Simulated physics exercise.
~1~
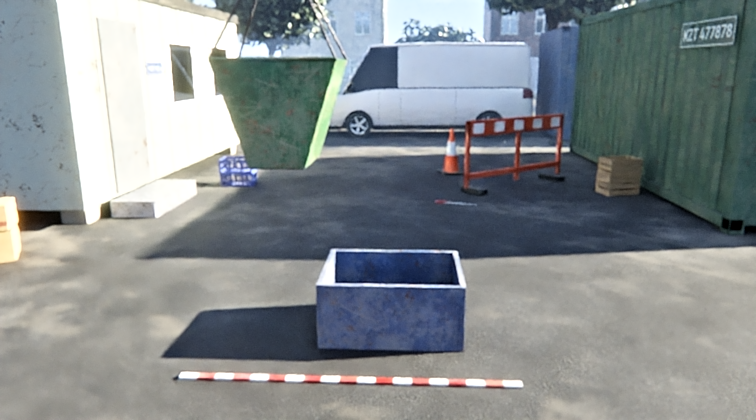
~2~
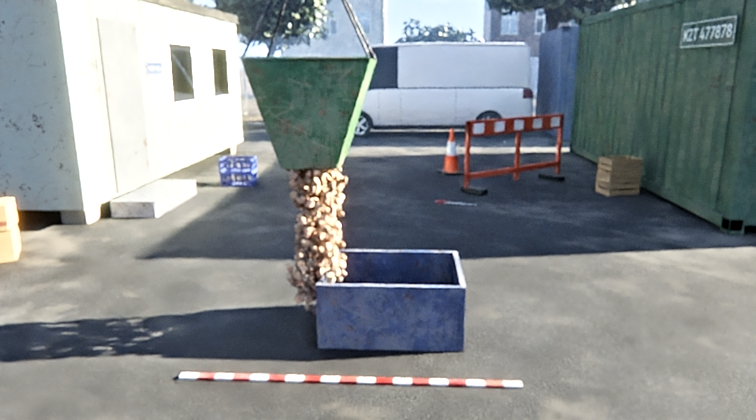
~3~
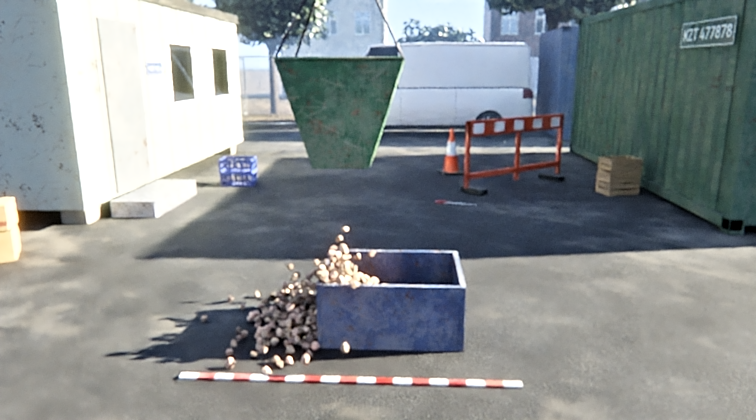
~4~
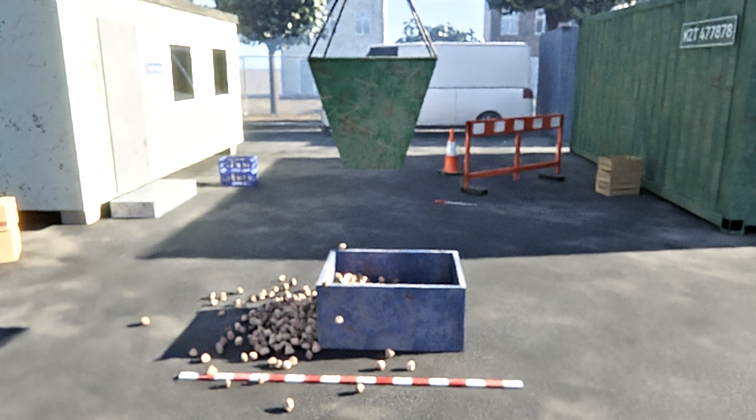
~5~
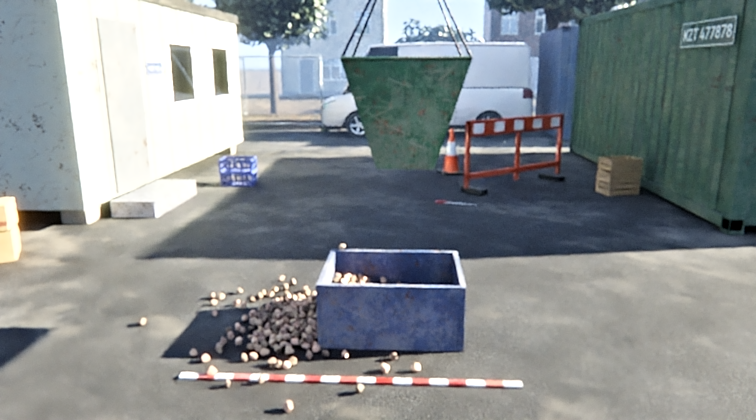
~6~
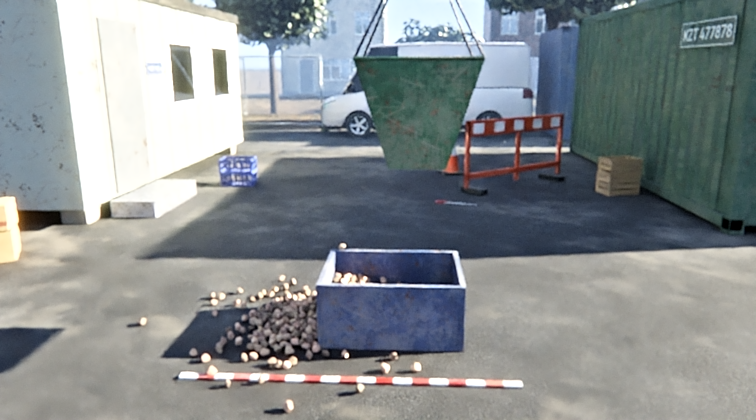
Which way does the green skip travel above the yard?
The green skip travels to the right, passing above the blue bin as it goes.
